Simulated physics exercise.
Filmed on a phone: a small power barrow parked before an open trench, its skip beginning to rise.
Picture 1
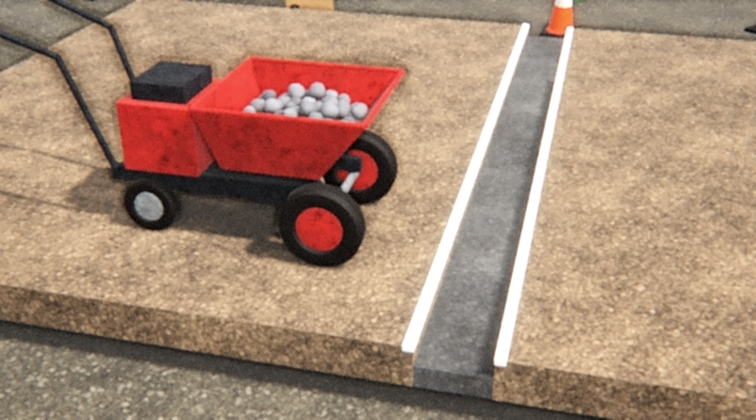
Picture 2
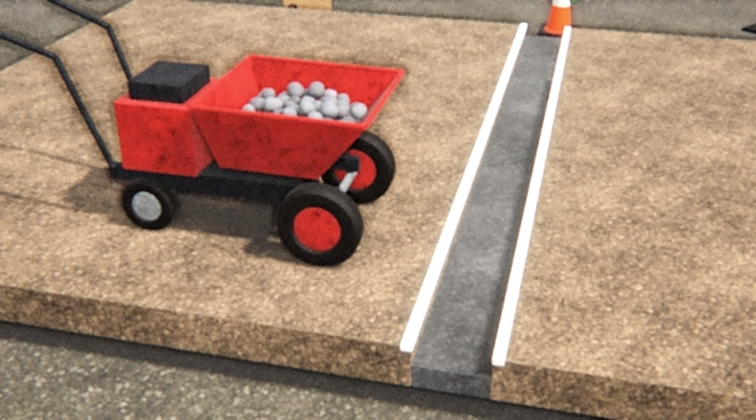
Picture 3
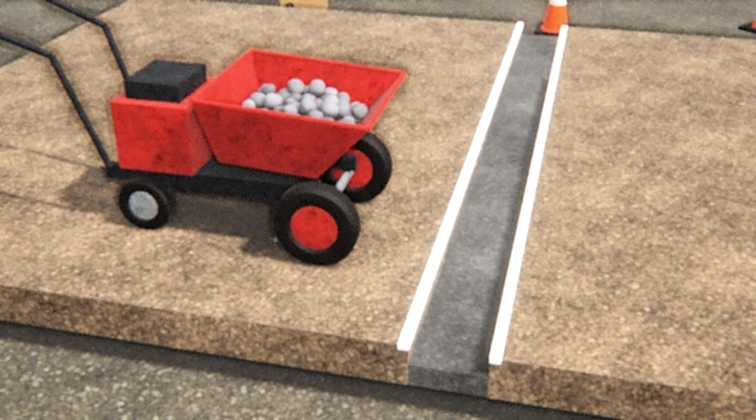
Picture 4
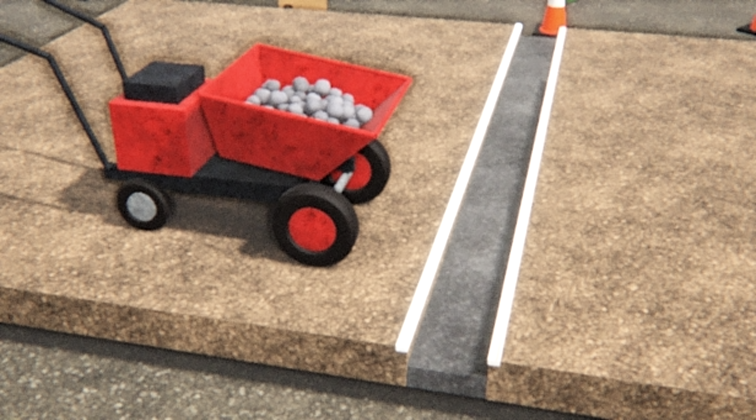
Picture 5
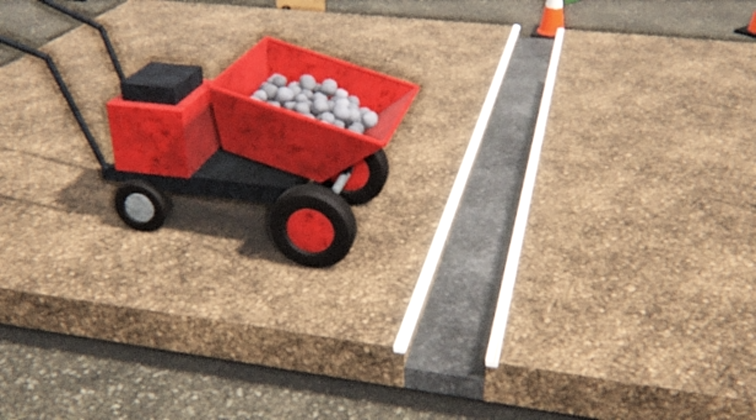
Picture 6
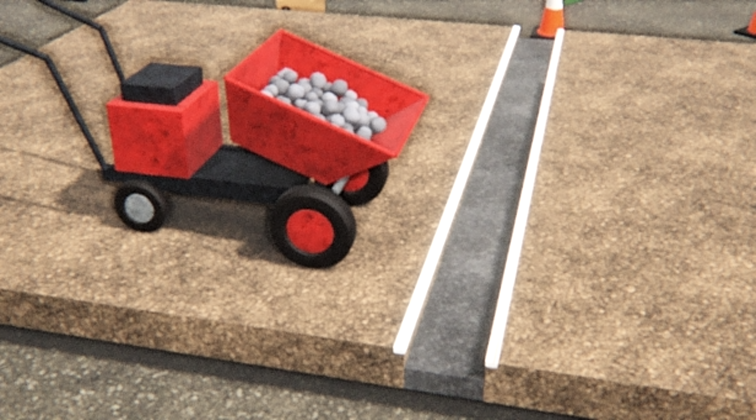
A red power barrow's skip of grey cobbles rising at the back and tilting right, the barrow standing beside a white-edged trench.
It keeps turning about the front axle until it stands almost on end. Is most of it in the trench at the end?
Between the edges lies over half of the load.
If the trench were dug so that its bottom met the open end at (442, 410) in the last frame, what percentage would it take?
Near 100 %.
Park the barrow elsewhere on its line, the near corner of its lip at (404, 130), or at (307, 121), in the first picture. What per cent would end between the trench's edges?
The first gives 50 %, the second 50 %.
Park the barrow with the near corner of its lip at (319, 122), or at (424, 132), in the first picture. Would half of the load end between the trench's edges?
At the first place most of it, at the second less than half.
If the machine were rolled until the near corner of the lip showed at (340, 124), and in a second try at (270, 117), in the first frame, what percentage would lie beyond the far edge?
The first gives 0 %, the second 0 %.
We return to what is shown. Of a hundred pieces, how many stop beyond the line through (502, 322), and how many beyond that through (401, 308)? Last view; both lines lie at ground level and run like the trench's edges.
About 10 and 90 per cent.
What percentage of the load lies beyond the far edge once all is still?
Roughly 5 in a hundred.
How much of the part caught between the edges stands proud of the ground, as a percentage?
It comes to 35 per cent or so.
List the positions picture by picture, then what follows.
In the first picture, lip of the skip (365, 126), level; top of the load (296, 114), round cobbles; first edge of the trench (422, 307); far edge (509, 320), the trench over half as wide as the skip, and shallow for its width.
In the second picture, lip of the skip (365, 127), level; top of the load (316, 108).
In the third picture, lip of the skip (368, 129), tipped barely; top of the load (296, 111).
In the fourth picture, lip of the skip (375, 136), tipped a little; top of the load (294, 103).
In the fifth picture, lip of the skip (384, 145), tipped a little; top of the load (284, 95).
In the sixth picture, lip of the skip (395, 156), tipped clearly; top of the load (284, 105); first edge of the trench (413, 309); far edge (500, 321).
Just after the last frame, skip tipped steeply; every one in the skip.
A moment on, skip tipped right over; the larger part in the skip; roughly a quarter in or heaped over the trench.
Further on, skip tipped right over; about a tenth in the skip; the larger part in or heaped over the trench; about a tenth beyond it.
When it is over, skip tipped right over; about a tenth in the skip; the larger part in or heaped over the trench; about a tenth beyond it.
